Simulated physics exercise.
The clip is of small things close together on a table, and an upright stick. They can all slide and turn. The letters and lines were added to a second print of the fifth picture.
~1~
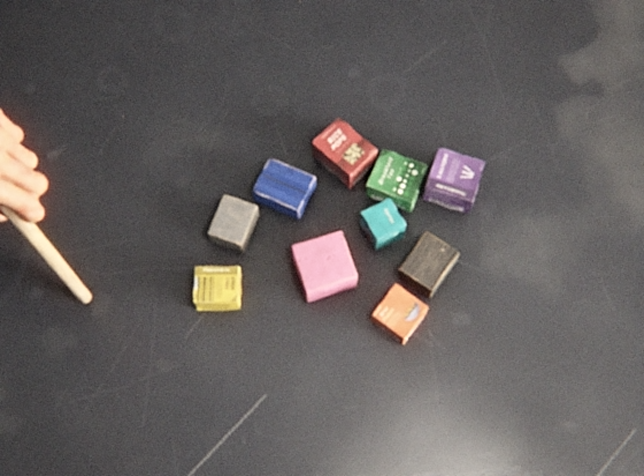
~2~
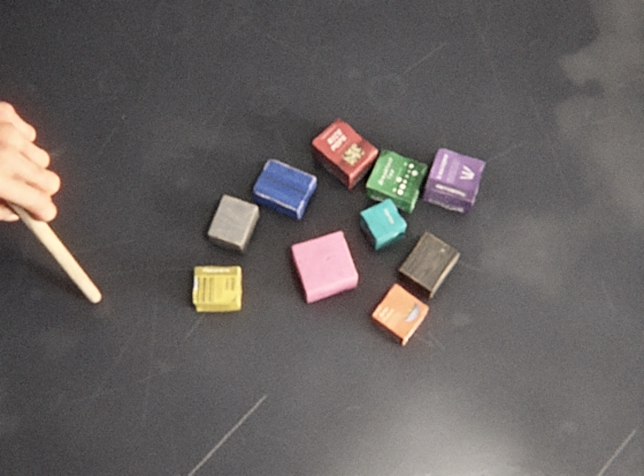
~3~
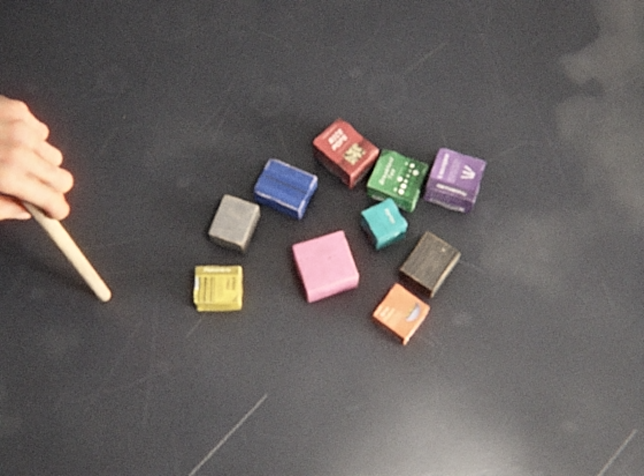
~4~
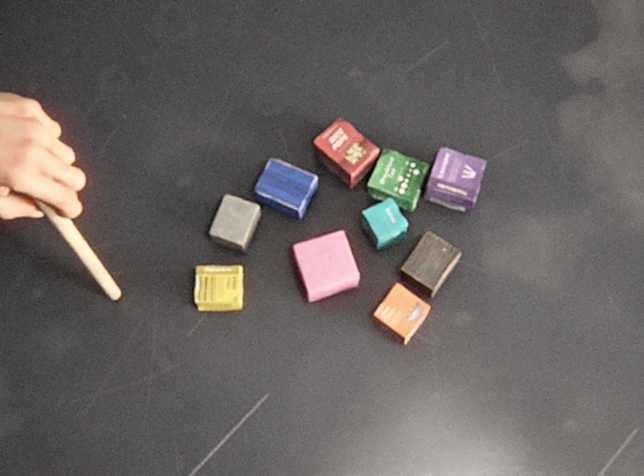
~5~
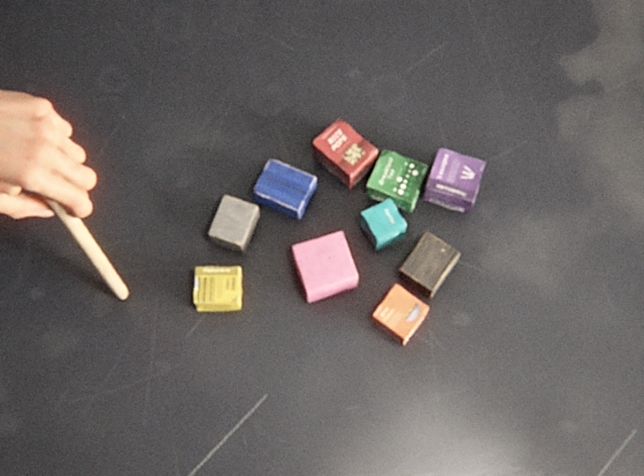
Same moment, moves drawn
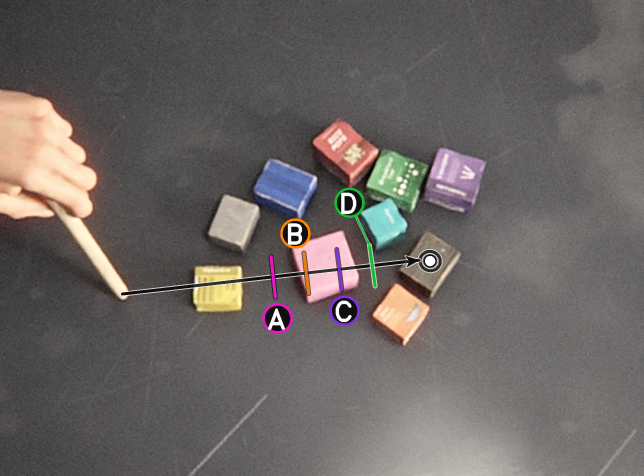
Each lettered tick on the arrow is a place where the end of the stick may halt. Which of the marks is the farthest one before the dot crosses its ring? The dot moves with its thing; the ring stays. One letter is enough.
Mark C.
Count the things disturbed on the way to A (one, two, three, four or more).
It has moved one.
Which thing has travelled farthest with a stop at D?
The pink block.
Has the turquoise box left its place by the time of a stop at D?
By then, yes.
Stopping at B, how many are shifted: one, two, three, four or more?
Two.
On the marked copy, A at (273, 277); B at (306, 273); C at (339, 269); D at (372, 266); the arrow from (122, 294) to (419, 260); the white dot at (430, 261).
Following C. Soon after the start, foot of the stick (202, 285); yellow packet (227, 290).
Later, foot of the stick (278, 276); yellow packet (268, 302).
In the end, foot of the stick (339, 269); yellow packet (268, 302); pink block (373, 264); the dot is still in its ring.
As for the rest, A keeps the dot in but is short; B keeps the dot in but is short; D shifts the dotted thing to (452, 267).
